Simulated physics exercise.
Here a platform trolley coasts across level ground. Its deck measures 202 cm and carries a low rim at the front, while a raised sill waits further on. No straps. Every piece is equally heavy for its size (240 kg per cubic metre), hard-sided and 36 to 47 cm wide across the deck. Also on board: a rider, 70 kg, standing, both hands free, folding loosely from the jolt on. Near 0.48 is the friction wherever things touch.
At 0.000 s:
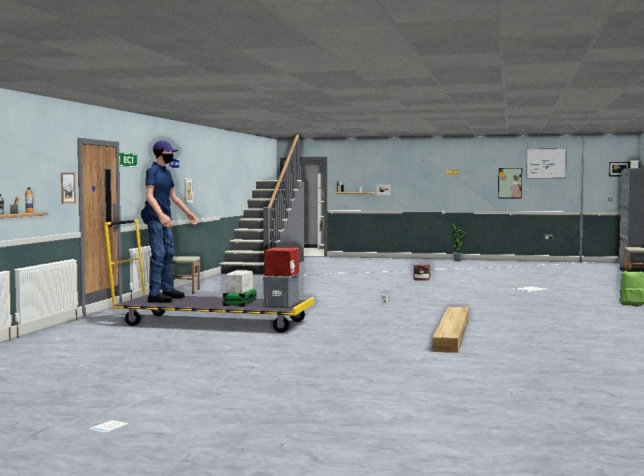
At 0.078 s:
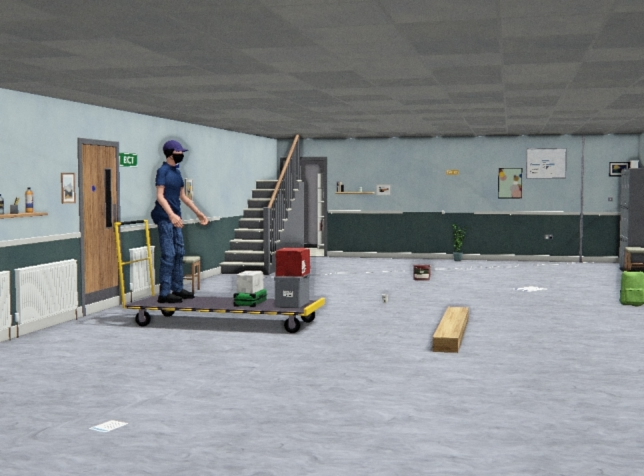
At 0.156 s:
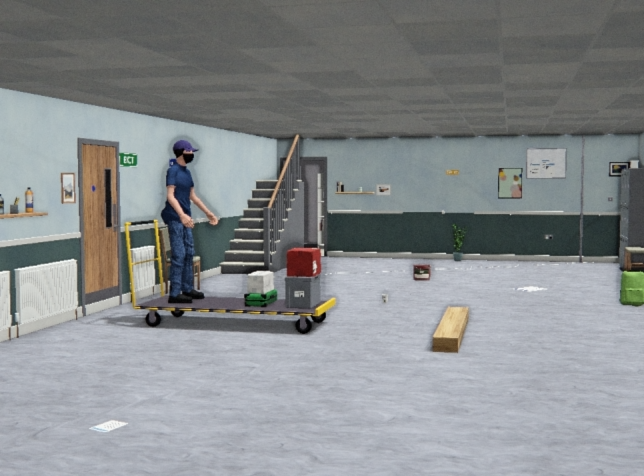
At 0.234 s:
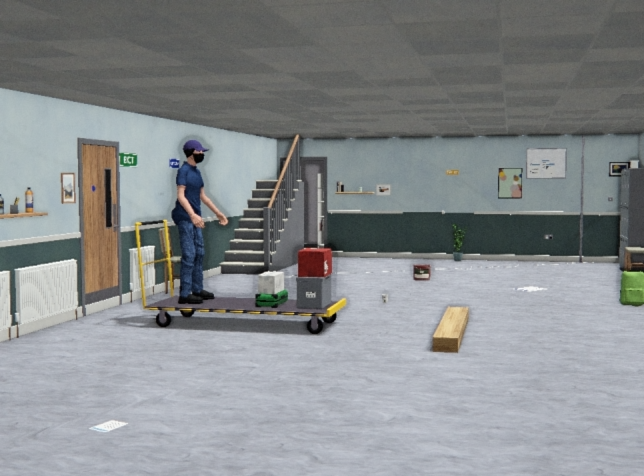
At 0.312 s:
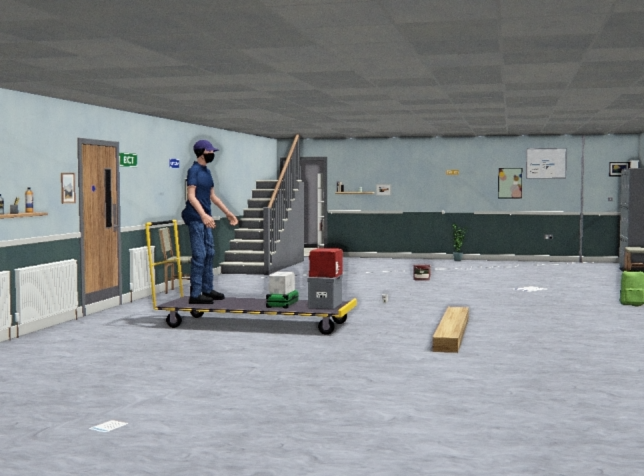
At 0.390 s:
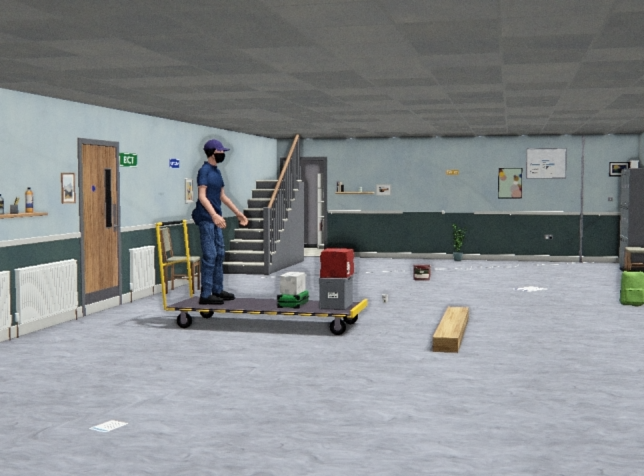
Masked person in a cap standing on a platform trolley carrying red and grey boxes, rolling slowly right across a grey floor.
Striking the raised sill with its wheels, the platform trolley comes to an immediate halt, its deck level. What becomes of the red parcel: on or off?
Gone from the deck.
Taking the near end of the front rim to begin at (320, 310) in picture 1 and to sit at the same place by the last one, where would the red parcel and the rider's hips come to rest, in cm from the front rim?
Rest points: Red at 20 cm behind, hips at 140 cm behind.
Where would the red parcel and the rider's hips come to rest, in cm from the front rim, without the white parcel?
I'd expect red to end 40 cm out past the front rim and the hips to end 90 cm back from it.
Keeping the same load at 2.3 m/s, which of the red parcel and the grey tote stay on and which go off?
Then the red one comes off and the grey one stays on.
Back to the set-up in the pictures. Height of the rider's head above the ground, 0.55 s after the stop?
About 90 cm above the ground.
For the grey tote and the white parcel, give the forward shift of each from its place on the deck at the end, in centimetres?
Forward shift in cm: Grey 10, white 35.
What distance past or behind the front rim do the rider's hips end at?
Some 100 cm behind it.
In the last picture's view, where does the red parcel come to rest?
Roughly pixel (495, 322).
Impact comes at 0.99 s.
After 1.54 s the red parcel is 24 cm past the rim, tilted 60°, near (474, 295) in the last picture's view.
After 1.99 s the red parcel is 49 cm past the rim, tilted 100°, near (499, 320) in the last picture's view.
At the end, 2.4 s, past the rim, red parcel; behind it, green suitcase, grey tote, white parcel and the rider's hips.
